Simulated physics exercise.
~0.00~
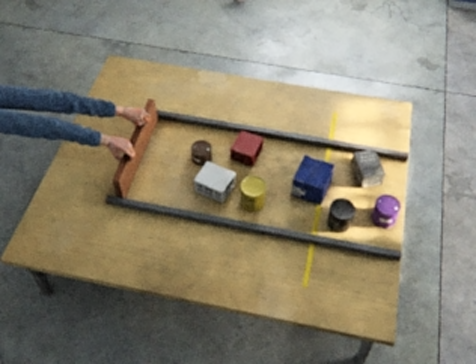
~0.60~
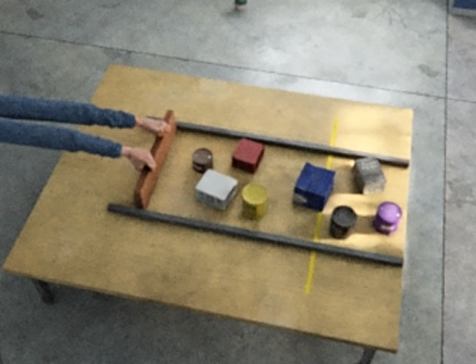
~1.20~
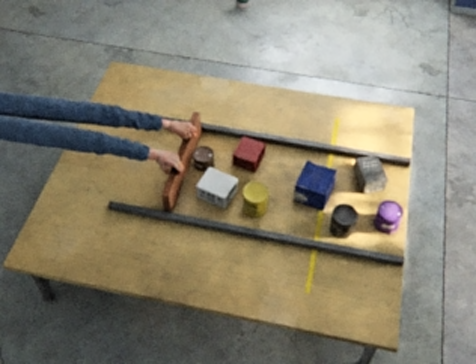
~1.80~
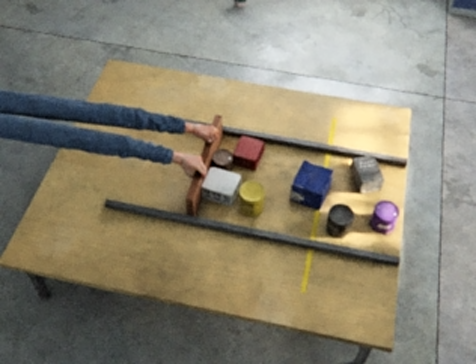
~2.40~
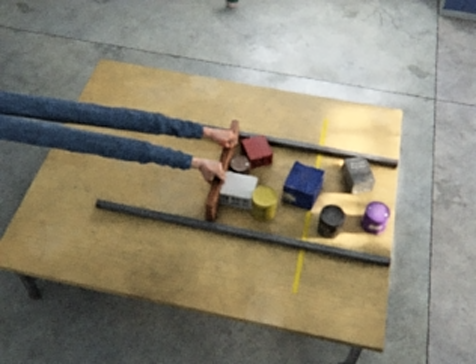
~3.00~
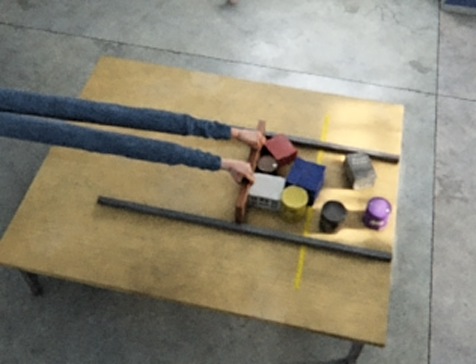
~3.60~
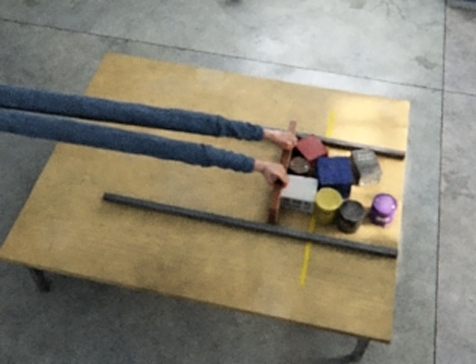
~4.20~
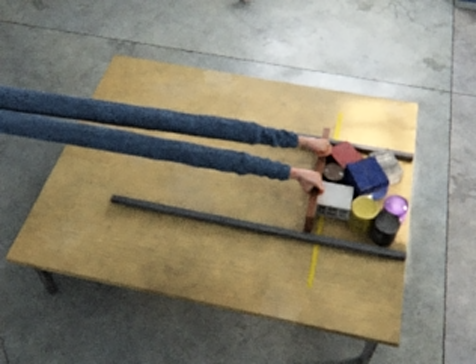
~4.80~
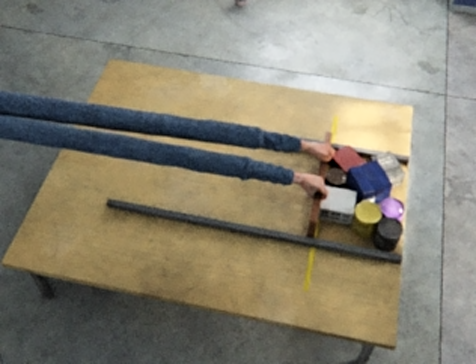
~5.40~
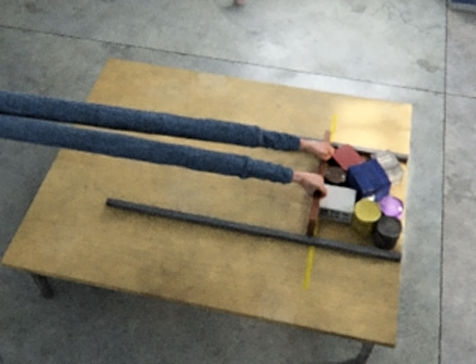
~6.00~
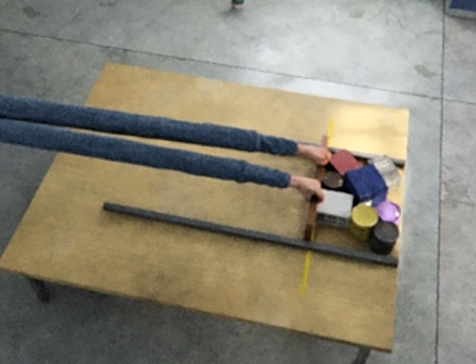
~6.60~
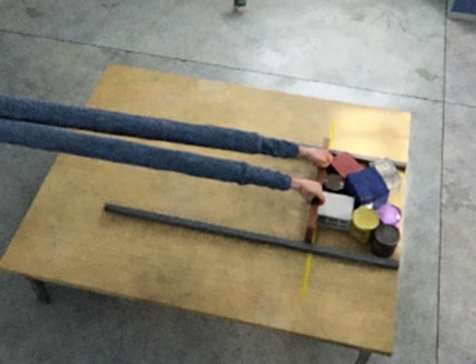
Two hands pushed a wooden plank to the right along a table between two dark rails, sweeping small boxes and cans into a tight cluster near the right edge, then stopped at the yellow tape with nothing having fallen off.
